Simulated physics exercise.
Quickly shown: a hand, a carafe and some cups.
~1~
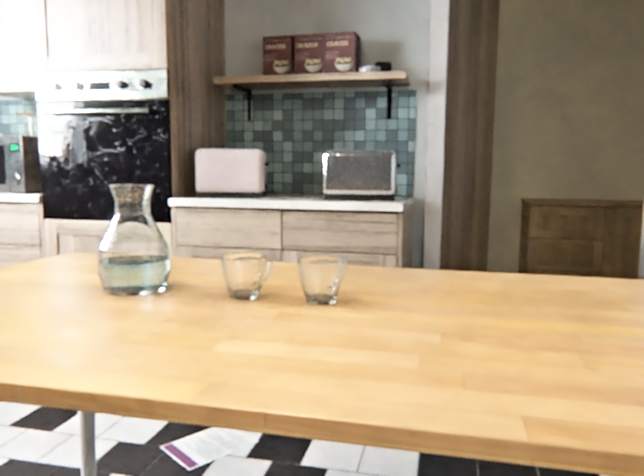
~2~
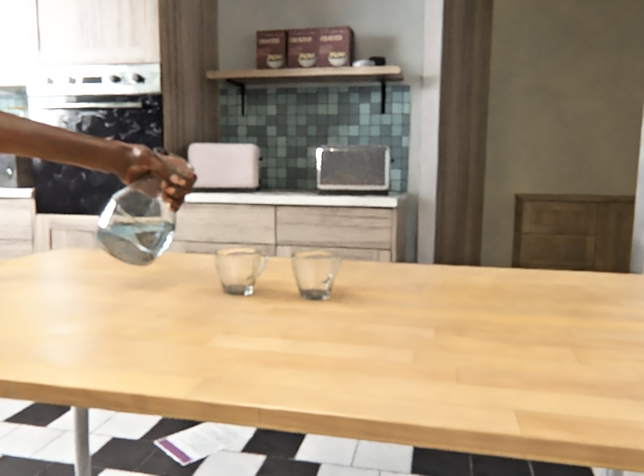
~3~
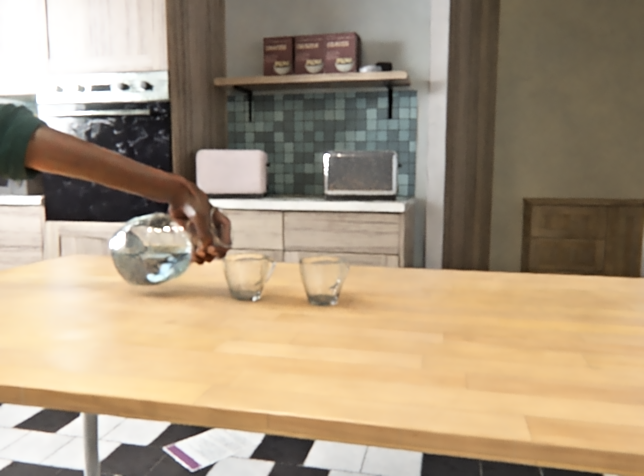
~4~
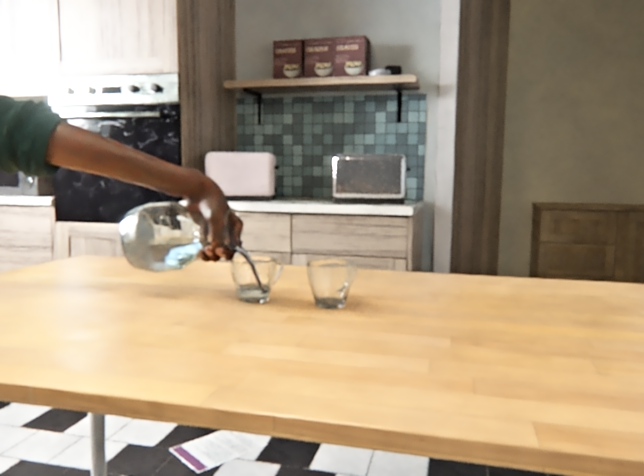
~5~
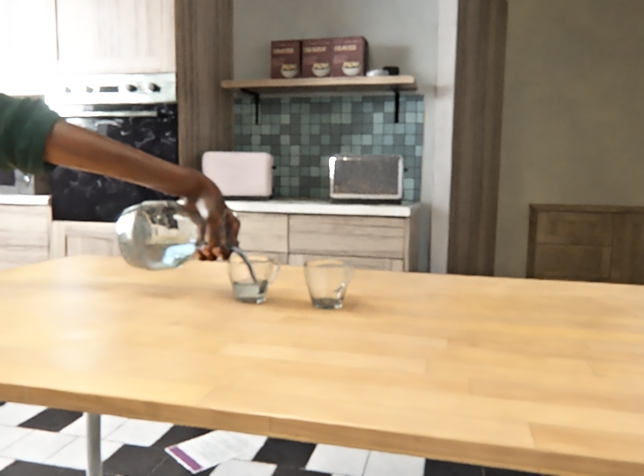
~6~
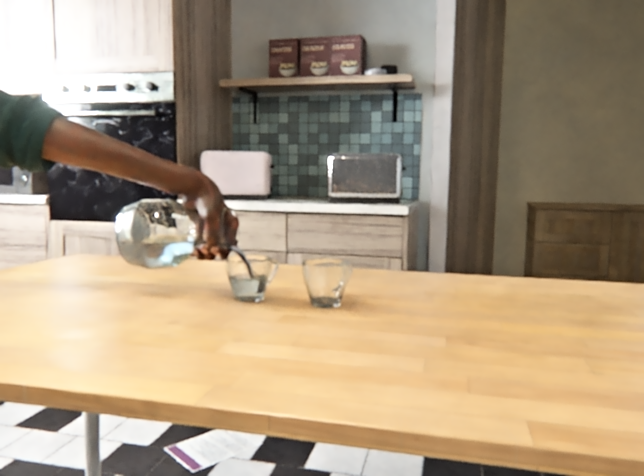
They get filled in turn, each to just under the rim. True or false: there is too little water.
False.
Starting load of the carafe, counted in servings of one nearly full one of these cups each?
About 3.0.
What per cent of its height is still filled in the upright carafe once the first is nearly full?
The level stands close to 15 percent.
Shortly, the first is about three quarters full.
Then, the first is done and the carafe has about two thirds of its load.
At the finish, both are full and about a quarter of the water is over.
